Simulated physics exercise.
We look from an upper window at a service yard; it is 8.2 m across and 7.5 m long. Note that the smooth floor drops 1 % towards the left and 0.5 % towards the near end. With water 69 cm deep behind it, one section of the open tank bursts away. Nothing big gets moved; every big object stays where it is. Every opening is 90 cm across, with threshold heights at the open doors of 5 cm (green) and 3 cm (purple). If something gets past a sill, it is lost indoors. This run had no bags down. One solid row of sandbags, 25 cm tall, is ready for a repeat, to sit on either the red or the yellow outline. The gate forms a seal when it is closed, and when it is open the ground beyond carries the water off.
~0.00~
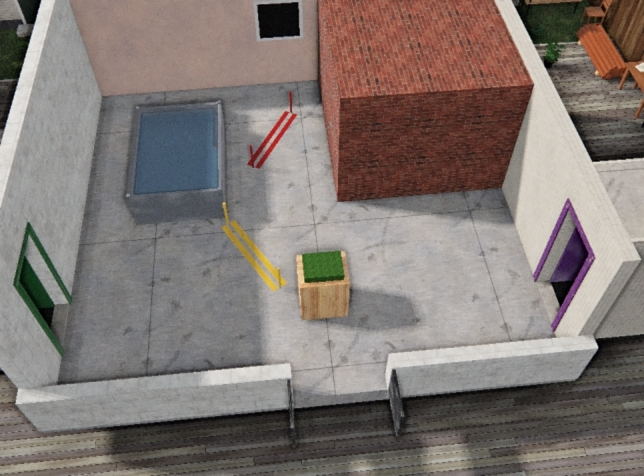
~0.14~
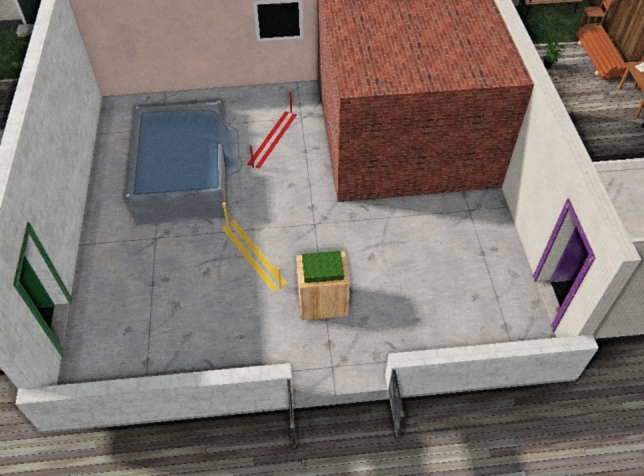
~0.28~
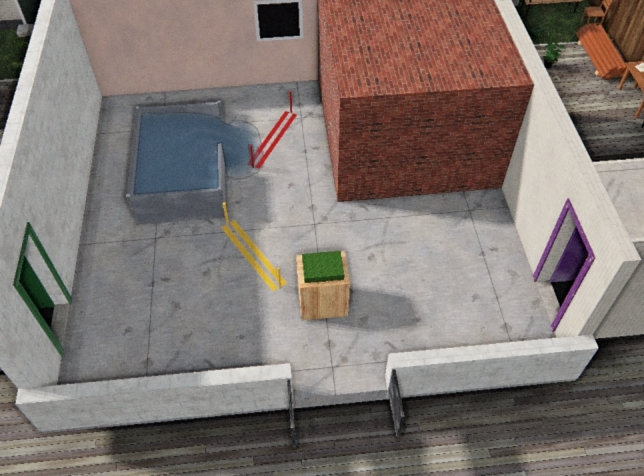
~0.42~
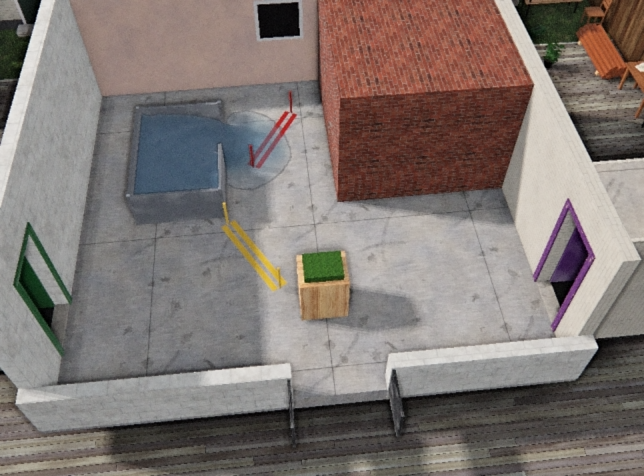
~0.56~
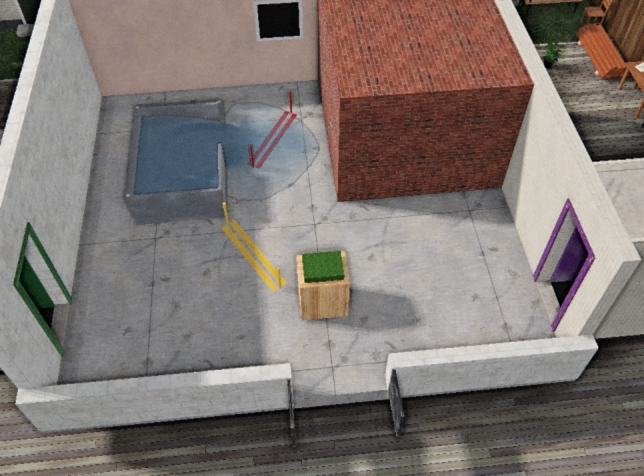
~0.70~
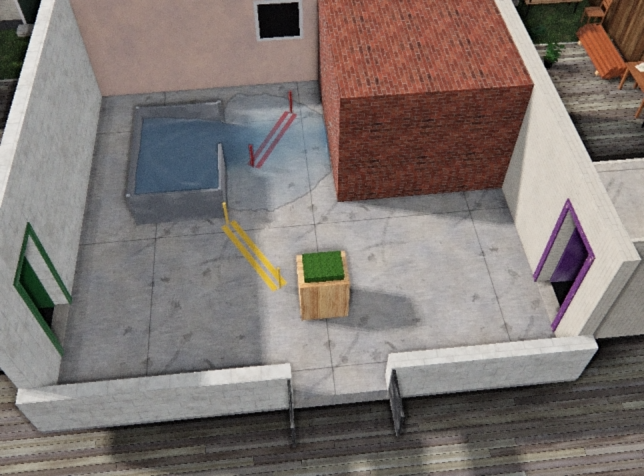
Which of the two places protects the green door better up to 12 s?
The yellow place.
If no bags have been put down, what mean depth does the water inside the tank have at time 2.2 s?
Roughly 35 centimetres deep.
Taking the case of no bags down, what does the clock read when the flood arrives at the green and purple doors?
Green: 6.0 s; purple: 6.0 s.
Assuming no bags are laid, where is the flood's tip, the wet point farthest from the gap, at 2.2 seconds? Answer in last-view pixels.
Roughly at (388, 281).
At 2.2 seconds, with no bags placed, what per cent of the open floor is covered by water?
20 %.
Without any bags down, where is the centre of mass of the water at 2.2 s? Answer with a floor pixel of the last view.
Centre estimate: Near (243, 154).
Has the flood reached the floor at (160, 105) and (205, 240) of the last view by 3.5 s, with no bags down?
Respectively: Covered and covered.
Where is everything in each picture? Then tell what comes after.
The open tank at (177, 150) is whole and still, 69 cm deep, in the first frame.
Water pours out at (221, 143) and has run 0.7 m, to (231, 129); typically 6 cm deep outside, 69 cm at the open tank's back, in the second frame.
The front is at (245, 124), 0.9 m from the gap at (221, 144); 1.0 m2 of floor is under water; 69 cm left at the back of the open tank, in the third frame.
The front is at (287, 156), 1.4 m from the gap at (222, 145); 2.1 m2 of floor is under water; 67 cm left at the back of the open tank, in the fourth frame.
Water pours out at (222, 144) and has run 1.9 m, to (315, 148); typically 6 cm deep outside, 60 cm at the open tank's back, in the fifth frame.
The front is at (330, 168), 2.3 m from the gap at (221, 144); 5.3 m2 of floor is under water; 58 cm left at the back of the open tank, in the sixth frame.
After 1.4 s water covers 15 % of the floor and is deepest (46 cm) near (317, 83) in the run without bags; in at the green door, 0 L with no bags, 0 L with the row on red, 0 L on yellow.
After 2.2 s water covers 20 % of the floor and is deepest (42 cm) near (317, 83) in the run without bags; in at the green door, 0 L with no bags, 0 L with the row on red, 0 L on yellow.
After 3.5 s water covers 45 % of the floor and is deepest (24 cm) near (301, 84) in the run without bags; in at the green door, 0 L with no bags, 0 L with the row on red, 0 L on yellow.
After 7.0 s water covers 80 % of the floor and is deepest (15 cm) near (54, 409) in the run without bags; in at the green door, 2 L with no bags, 1 L with the row on red, 0 L on yellow.
After 12.0 s water covers 95 % of the floor and is deepest (13 cm) near (72, 293) in the run without bags; in at the green door, 86 L with no bags, 62 L with the row on red, 3 L on yellow.
